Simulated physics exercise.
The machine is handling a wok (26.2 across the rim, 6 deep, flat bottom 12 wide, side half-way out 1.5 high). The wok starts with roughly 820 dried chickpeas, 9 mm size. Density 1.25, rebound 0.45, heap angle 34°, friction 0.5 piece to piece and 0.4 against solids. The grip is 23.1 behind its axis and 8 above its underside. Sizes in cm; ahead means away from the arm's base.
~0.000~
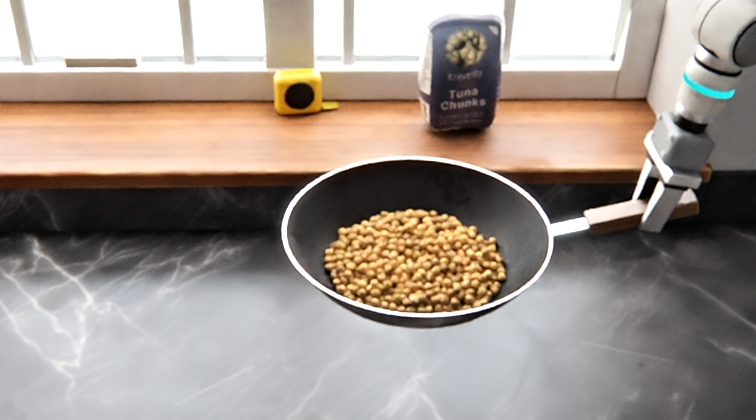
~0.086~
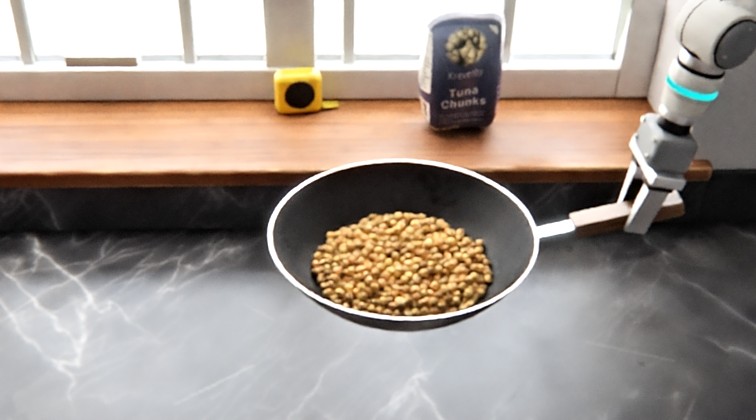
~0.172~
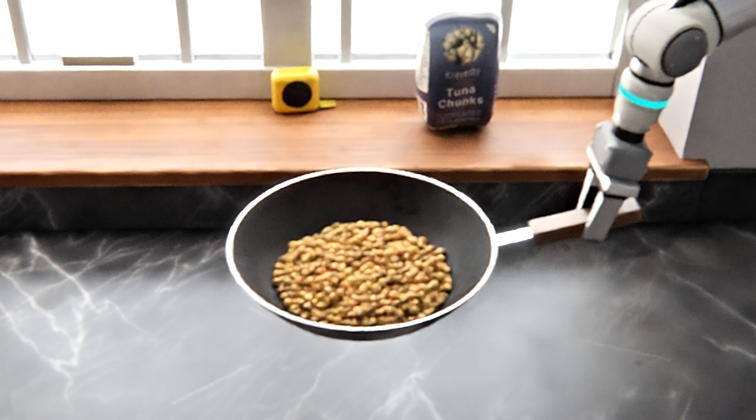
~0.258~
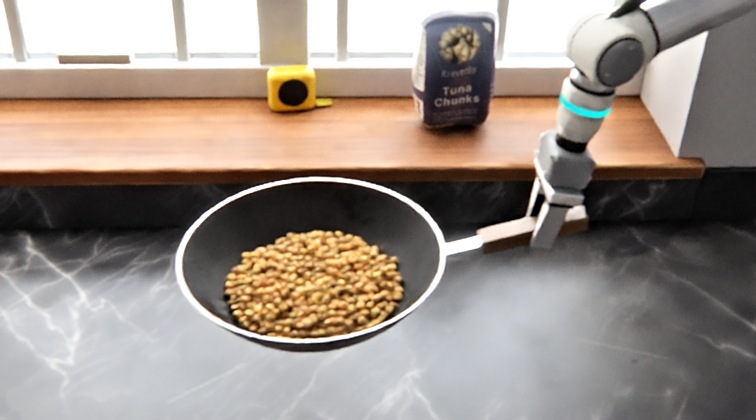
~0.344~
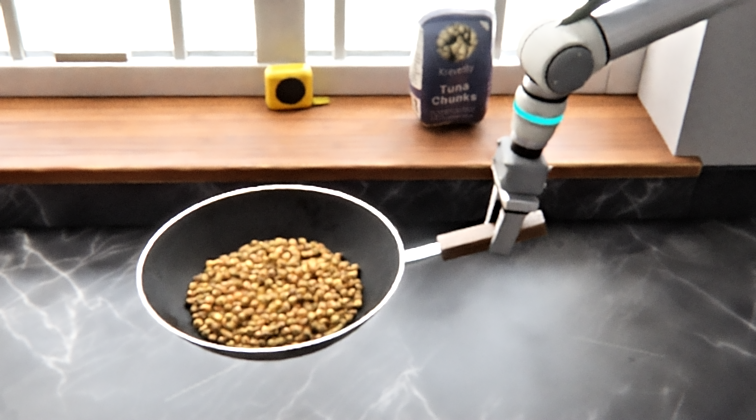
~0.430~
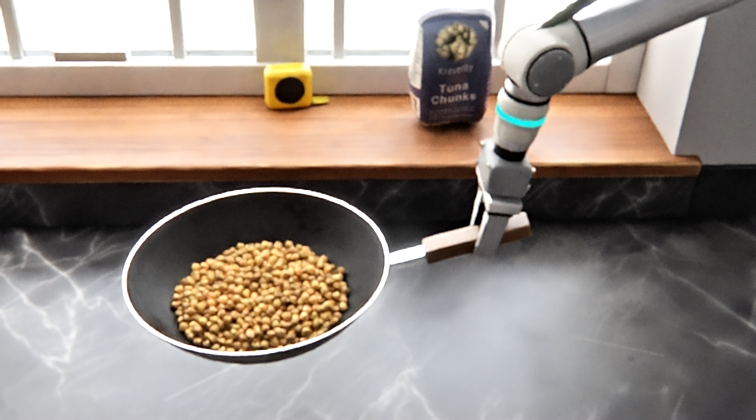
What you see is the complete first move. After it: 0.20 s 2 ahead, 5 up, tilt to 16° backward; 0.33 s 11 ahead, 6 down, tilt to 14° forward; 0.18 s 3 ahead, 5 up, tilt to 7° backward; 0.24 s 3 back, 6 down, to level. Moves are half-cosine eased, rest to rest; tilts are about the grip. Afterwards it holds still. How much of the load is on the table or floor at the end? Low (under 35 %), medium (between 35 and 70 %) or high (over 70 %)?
Share on the table or floor: Low (under 35 %).
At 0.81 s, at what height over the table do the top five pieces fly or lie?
Roughly 27 cm.
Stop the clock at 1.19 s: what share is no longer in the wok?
Some 0 per cent.
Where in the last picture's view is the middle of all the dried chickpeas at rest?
Near (82, 311).
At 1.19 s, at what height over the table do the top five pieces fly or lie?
About 35 cm.
By 0.81 s, tilted 1° forward, highest piece 28 above the table; 822 in the wok.
By 1.19 s, tilted 6° backward, highest piece 35 above the table; 811 in the wok, 11 in flight or on a rim.
By 1.58 s, level, highest piece 20 above the table; 598 in the wok, 195 on the table or floor, 29 in flight or on a rim.
By 2.63 s, level, highest piece 20 above the table; 598 in the wok, 224 on the table or floor.
Final count, 598 in the wok, 224 on the table or floor. That is 27 % on the table or floor.
